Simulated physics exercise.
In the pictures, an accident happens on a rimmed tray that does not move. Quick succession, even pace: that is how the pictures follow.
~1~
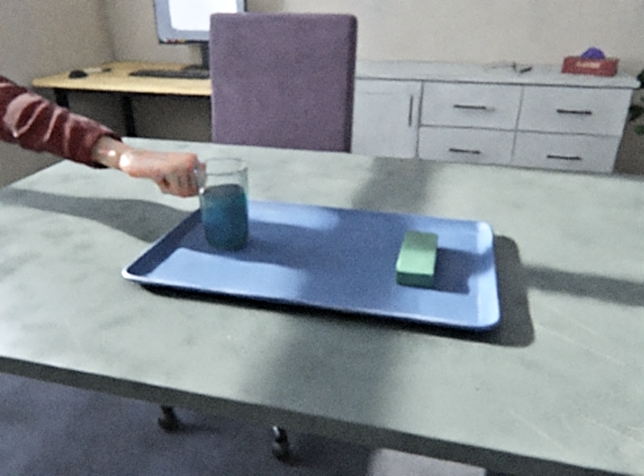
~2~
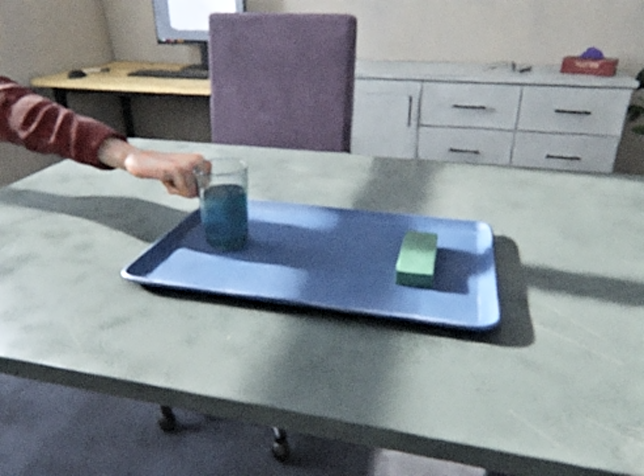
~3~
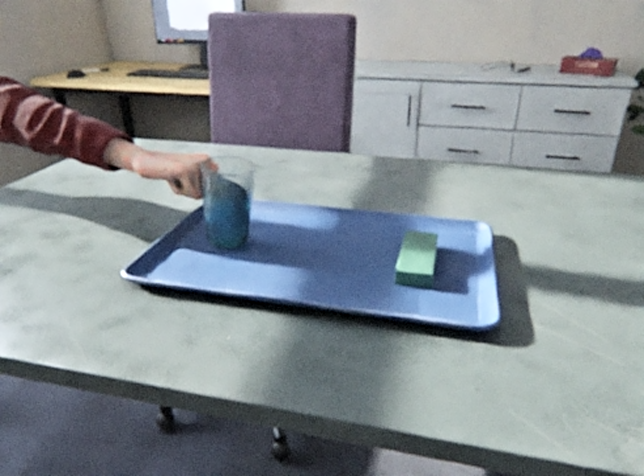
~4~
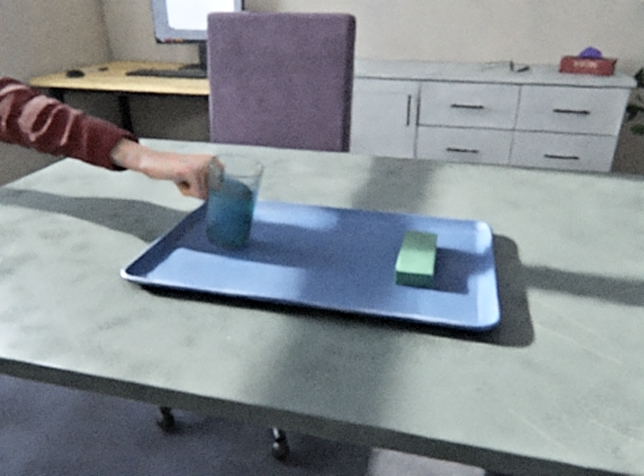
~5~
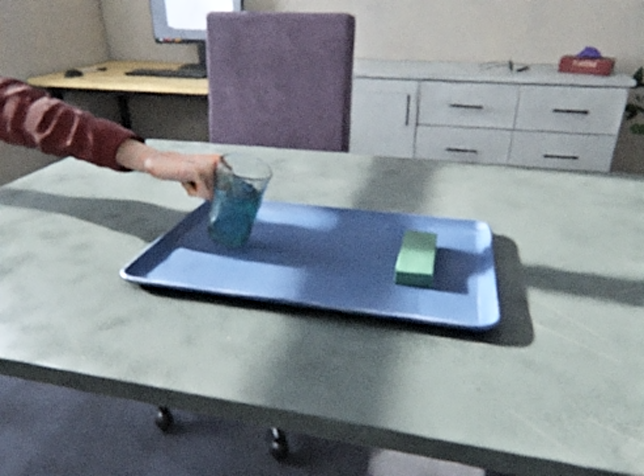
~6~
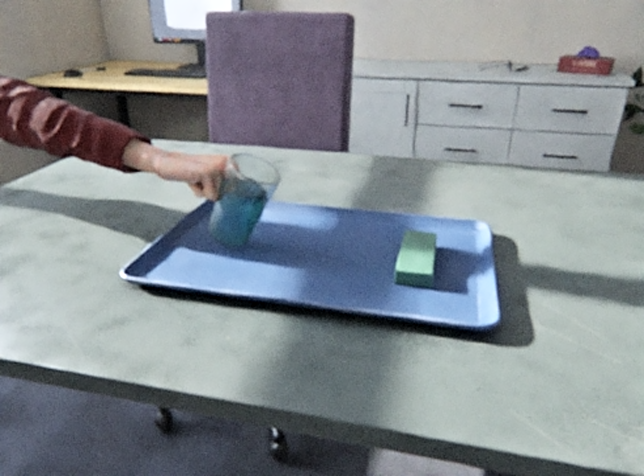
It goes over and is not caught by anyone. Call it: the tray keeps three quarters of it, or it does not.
The tray keeps three quarters.
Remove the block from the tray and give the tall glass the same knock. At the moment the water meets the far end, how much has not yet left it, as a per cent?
Around 45 percent.
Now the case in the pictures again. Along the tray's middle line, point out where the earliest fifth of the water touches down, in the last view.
Roughly (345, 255).
A moment on, the tall glass lies on its side and 98 per cent is in the glass, 0 on the tray and 2 above or beyond its rim.
Next, the tall glass lies on its side and 62 per cent is in the glass, 19 on the tray and 19 above or beyond its rim.
Then the tall glass lies on its side and 33 per cent is in the glass, 43 on the tray and 24 above or beyond its rim.
Later the tall glass lies on its side and 18 per cent is in the glass, 72 on the tray and 10 above or beyond its rim.
Finally, 91 per cent is held by tray and glass, 9 is off the tray.
